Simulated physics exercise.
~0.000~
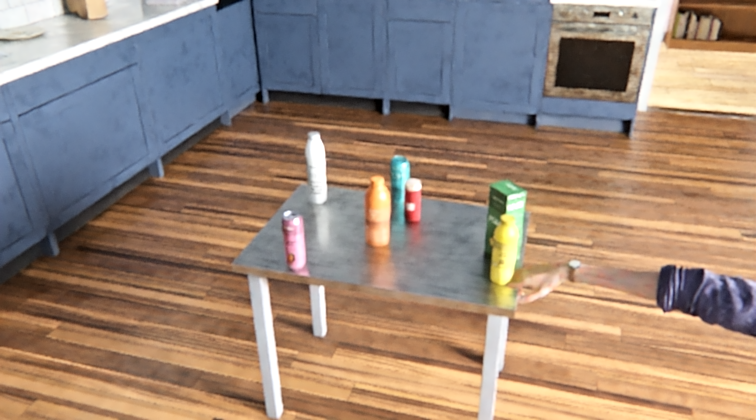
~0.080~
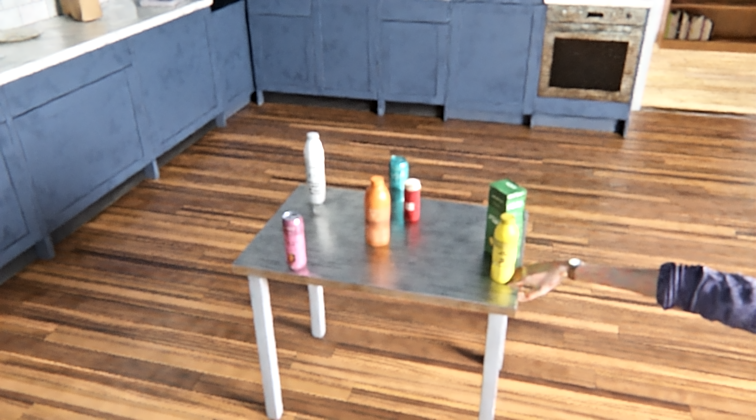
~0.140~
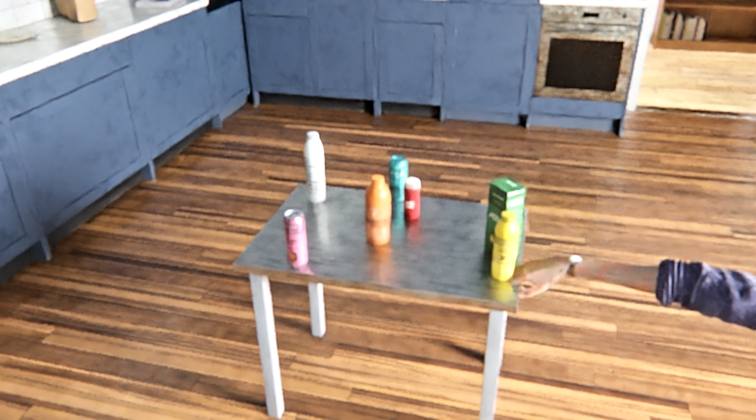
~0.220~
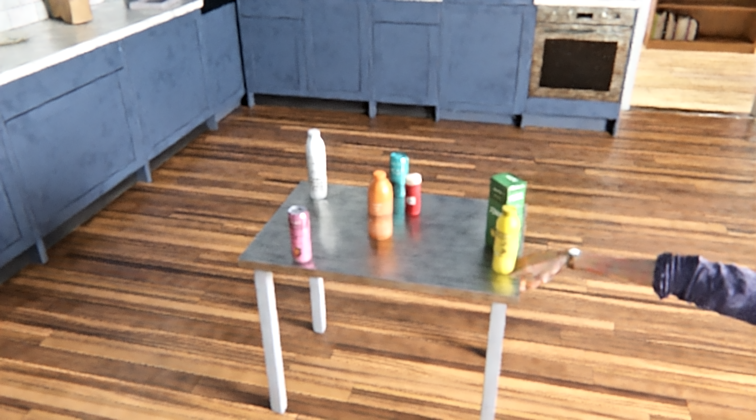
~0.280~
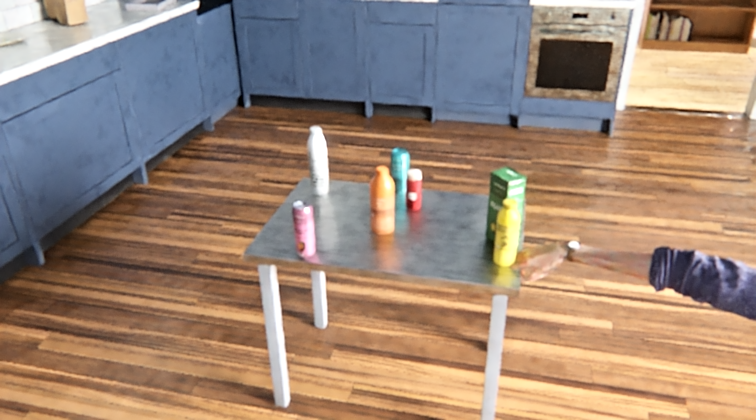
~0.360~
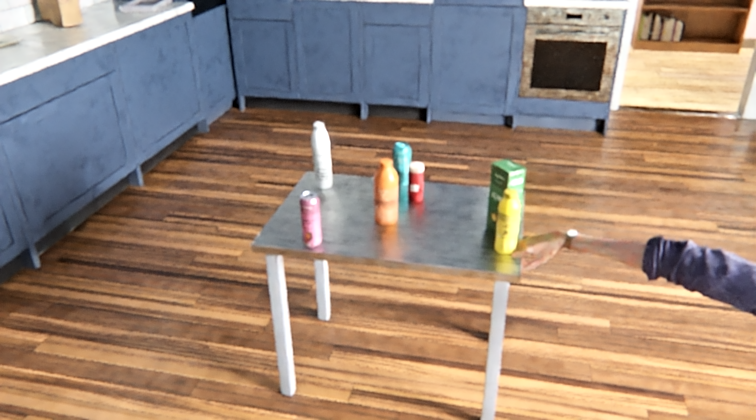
An arm in a dark sleeve reaches in from the right, its hand at the corner of a small grey table on a striped wooden floor, seen from above in a blue-cabinet kitchen. A white bottle, turquoise can and red shaker stand behind a pink can, orange bottle, yellow bottle and green carton. The table shifts slightly, its objects riding along upright, while the camera view drifts gradually.
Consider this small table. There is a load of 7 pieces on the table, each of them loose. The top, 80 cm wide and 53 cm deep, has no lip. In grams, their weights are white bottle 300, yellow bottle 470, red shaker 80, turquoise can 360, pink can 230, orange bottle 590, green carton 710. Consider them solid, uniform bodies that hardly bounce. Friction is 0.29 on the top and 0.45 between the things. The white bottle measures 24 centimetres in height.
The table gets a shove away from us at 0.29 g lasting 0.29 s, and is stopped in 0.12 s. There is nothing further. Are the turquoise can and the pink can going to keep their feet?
The turquoise can topples; the pink can keeps standing.
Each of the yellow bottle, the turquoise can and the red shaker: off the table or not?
At the end the yellow bottle remains on its base, the turquoise can leaves its base and the red shaker remains on its base.
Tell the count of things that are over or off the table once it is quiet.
Total: 2.
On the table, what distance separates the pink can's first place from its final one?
I'd put it at about 7 centimetres.
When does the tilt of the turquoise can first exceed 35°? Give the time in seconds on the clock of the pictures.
That comes at close to 0.6 seconds.
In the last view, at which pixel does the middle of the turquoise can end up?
At about (417, 263).
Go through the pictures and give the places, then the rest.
The first frame shows turquoise can (399, 180); pink can (294, 241).
The second frame shows red shaker (411, 200); orange bottle (377, 210).
The third frame shows table shifted 1 cm; green carton (504, 219); white bottle (315, 167).
The fourth frame shows table shifted 4 cm; yellow bottle (506, 239); red shaker (412, 194).
The fifth frame shows table shifted 7 cm; white bottle (318, 161); orange bottle (382, 199).
The sixth frame shows table shifted 13 cm; turquoise can (402, 165); pink can (311, 220).
By 0.56 s, table shifted 17 cm; turquoise can now off the table; pink can 6 cm from its spot near (321, 204); white bottle tilted 34°.
By 0.76 s, table shifted 17 cm; white bottle now off the table; pink can 7 cm from its spot near (322, 203); yellow bottle 7 cm from its spot.
By 0.96 s, table shifted 17 cm; pink can 7 cm from its spot near (322, 203); yellow bottle 7 cm from its spot; orange bottle 7 cm from its spot.
When it is over (1.2 s), off the table and tipped over, turquoise can; off the table but upright, white bottle; not toppled but over 5 cm from the start, yellow bottle, red shaker, pink can, orange bottle and green carton. In the last view, turquoise can near (417, 263), pink can near (322, 203).
